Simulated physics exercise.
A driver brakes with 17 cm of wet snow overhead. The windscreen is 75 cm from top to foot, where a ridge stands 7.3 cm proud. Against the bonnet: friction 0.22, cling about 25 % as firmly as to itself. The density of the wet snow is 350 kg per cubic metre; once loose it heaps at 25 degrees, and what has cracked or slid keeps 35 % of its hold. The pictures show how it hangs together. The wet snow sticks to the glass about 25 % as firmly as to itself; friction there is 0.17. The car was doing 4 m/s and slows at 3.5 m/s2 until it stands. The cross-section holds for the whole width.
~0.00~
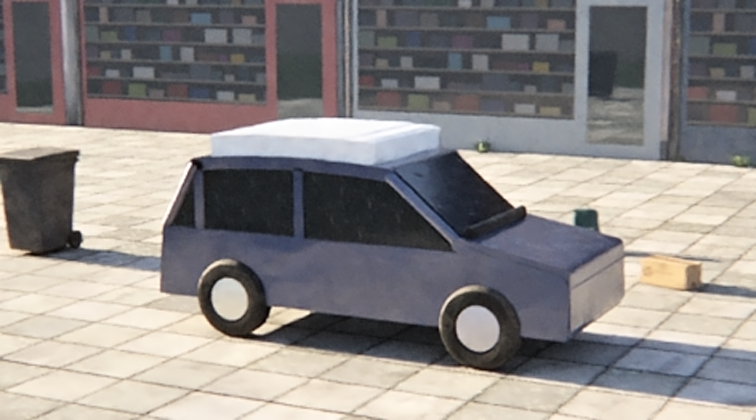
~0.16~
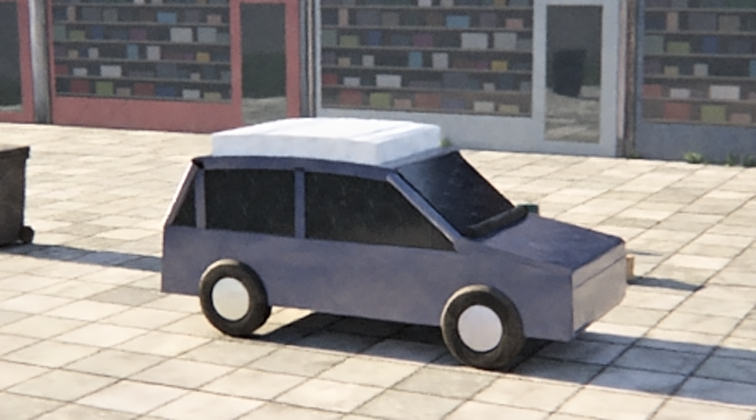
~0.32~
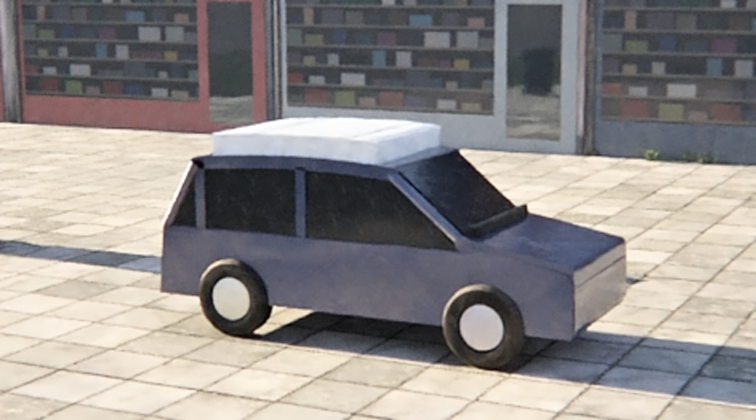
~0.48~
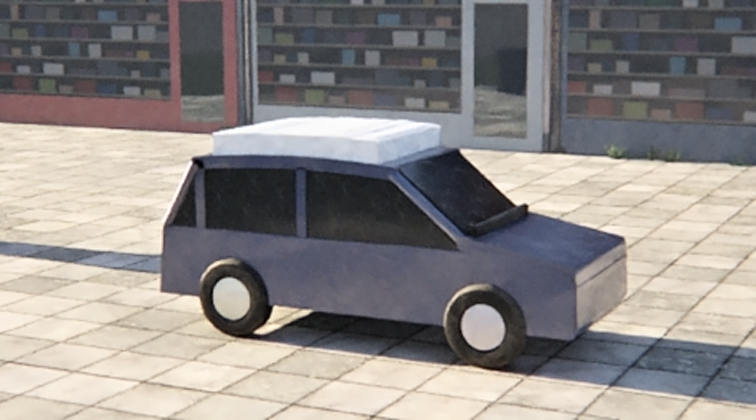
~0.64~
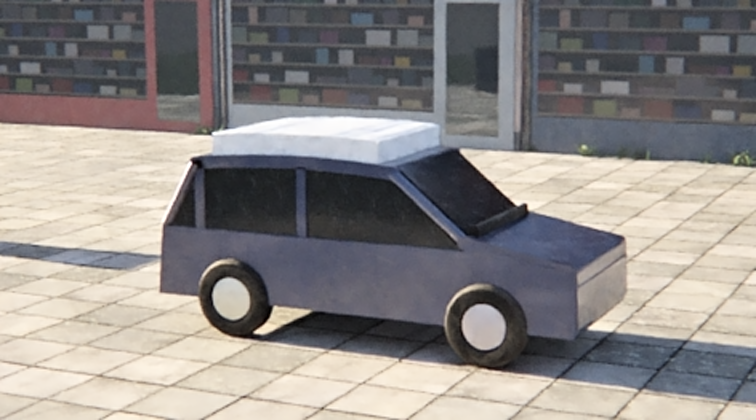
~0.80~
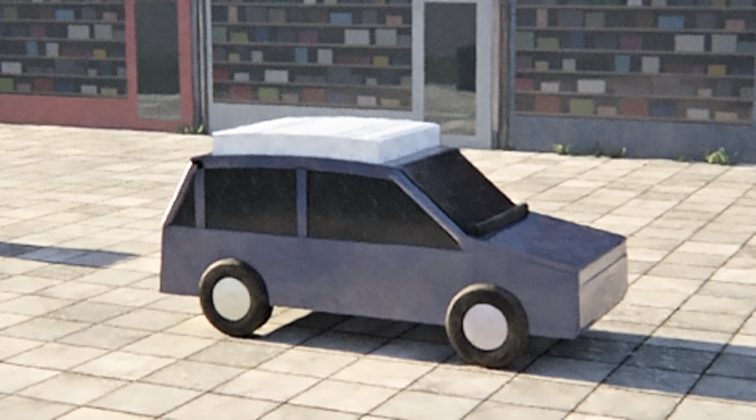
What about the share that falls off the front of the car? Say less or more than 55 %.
It comes out less than 55 %.
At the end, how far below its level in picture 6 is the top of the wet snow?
Roughly 0 cm.
By 1.21 s, all of the snow is on the roof, none on the glass, none on the bonnet and none has gone off the nose.
By 1.68 s, all of the snow is on the roof, none on the glass, none on the bonnet and none has gone off the nose.
By 2.16 s, all of the snow is on the roof, none on the glass, none on the bonnet and none has gone off the nose.
By 2.64 s, all of the snow is on the roof, none on the glass, none on the bonnet and none has gone off the nose.
By 2.74 s, at the end, all of the snow is on the roof, none on the glass, none on the bonnet and none has gone off the nose.
